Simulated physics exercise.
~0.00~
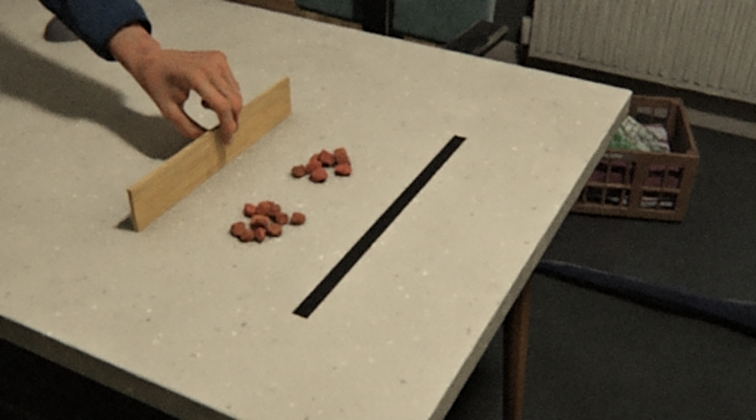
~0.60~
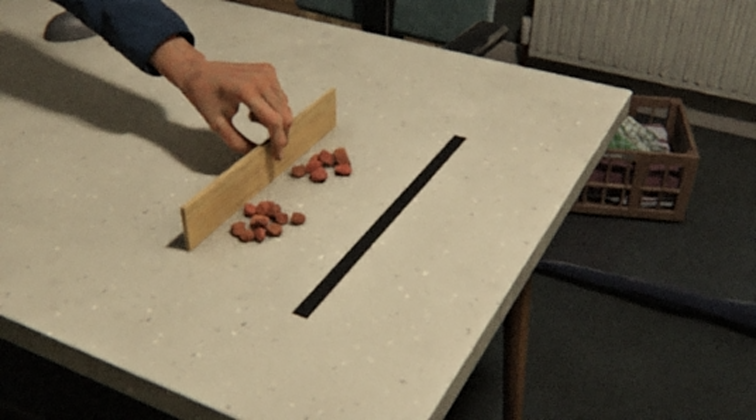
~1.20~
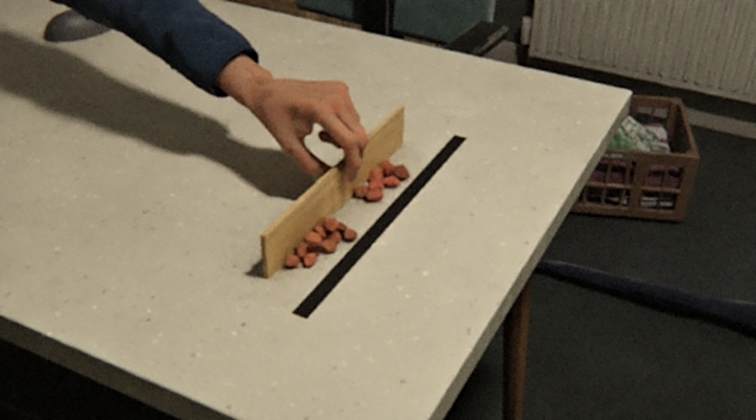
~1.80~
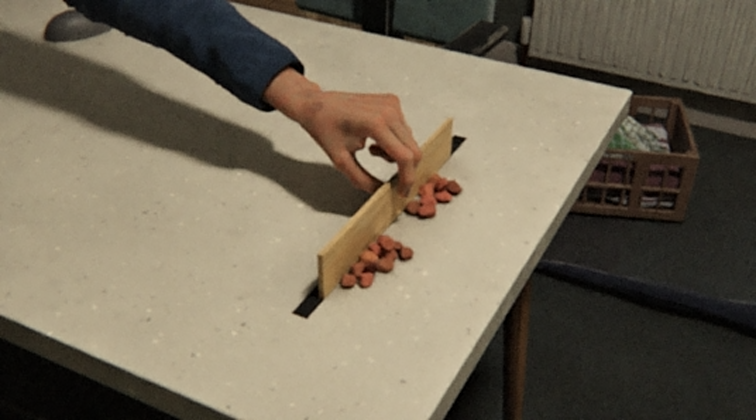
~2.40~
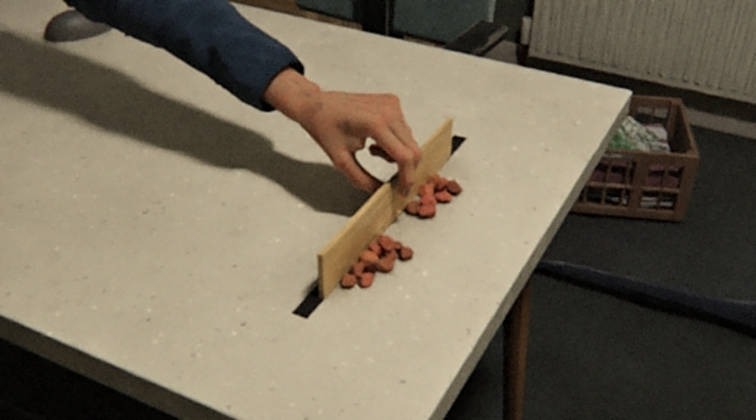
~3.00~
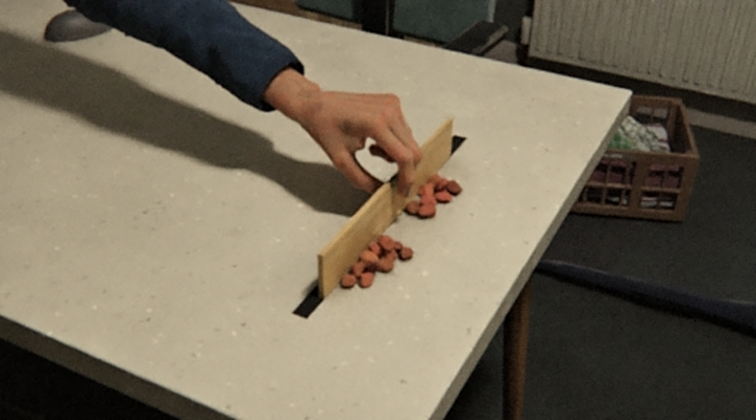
A hand slid an upright strip of wood rightward across a pale table, pushing two small heaps of reddish lumps past a strip of black tape. The wood stopped on the tape and was held there, with both heaps still on the table in front of it.
